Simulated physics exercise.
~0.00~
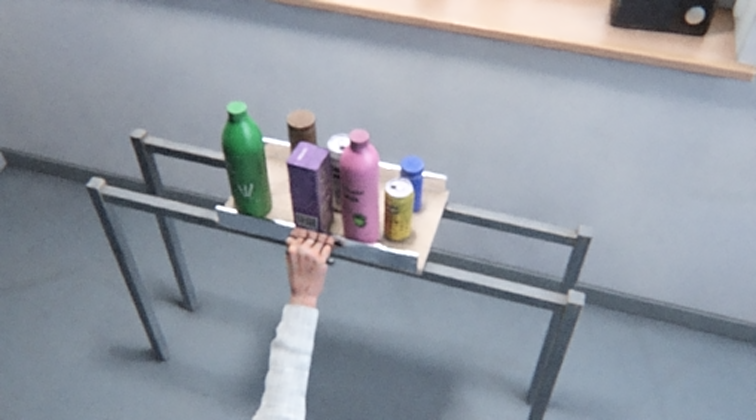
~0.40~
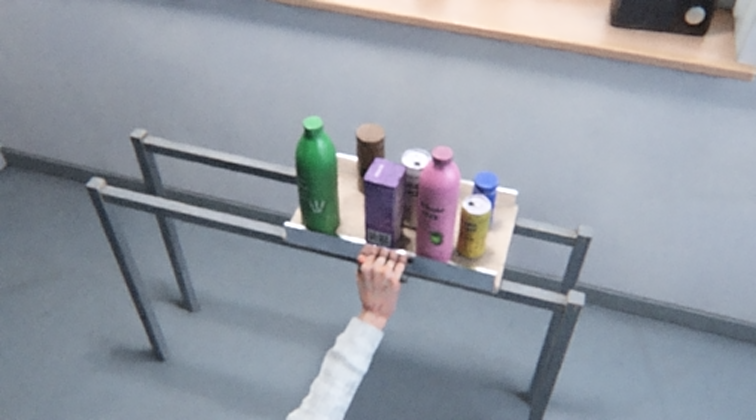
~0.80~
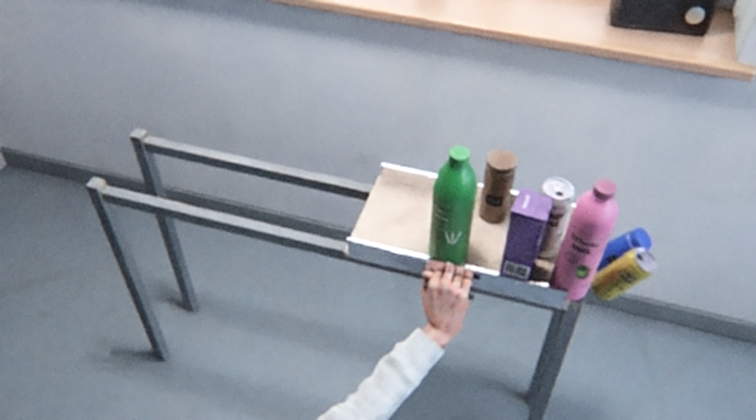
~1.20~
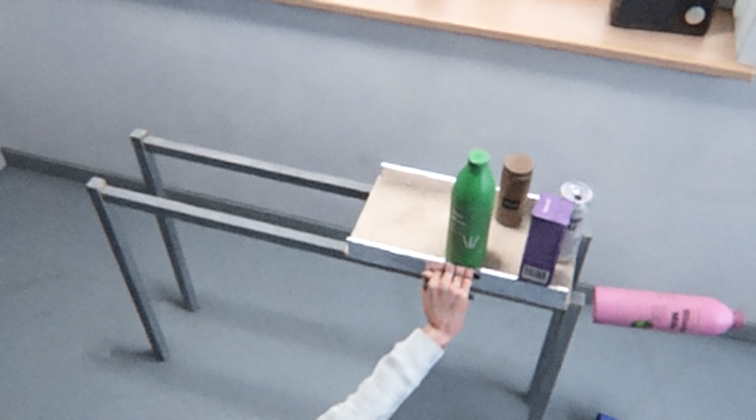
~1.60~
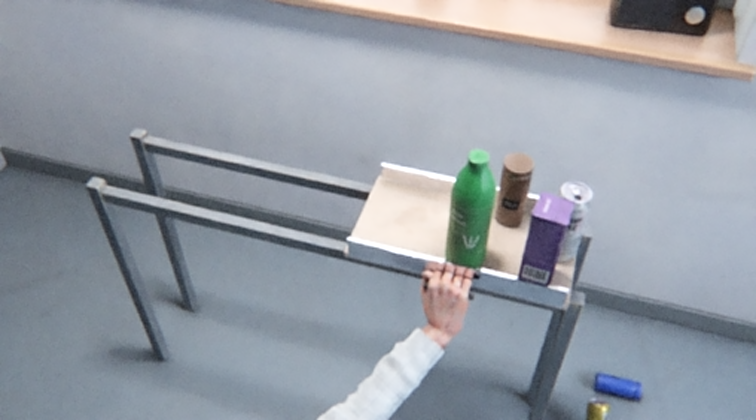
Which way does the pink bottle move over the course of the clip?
The pink bottle moves to the right, riding along with the tray and then falling off its right end.
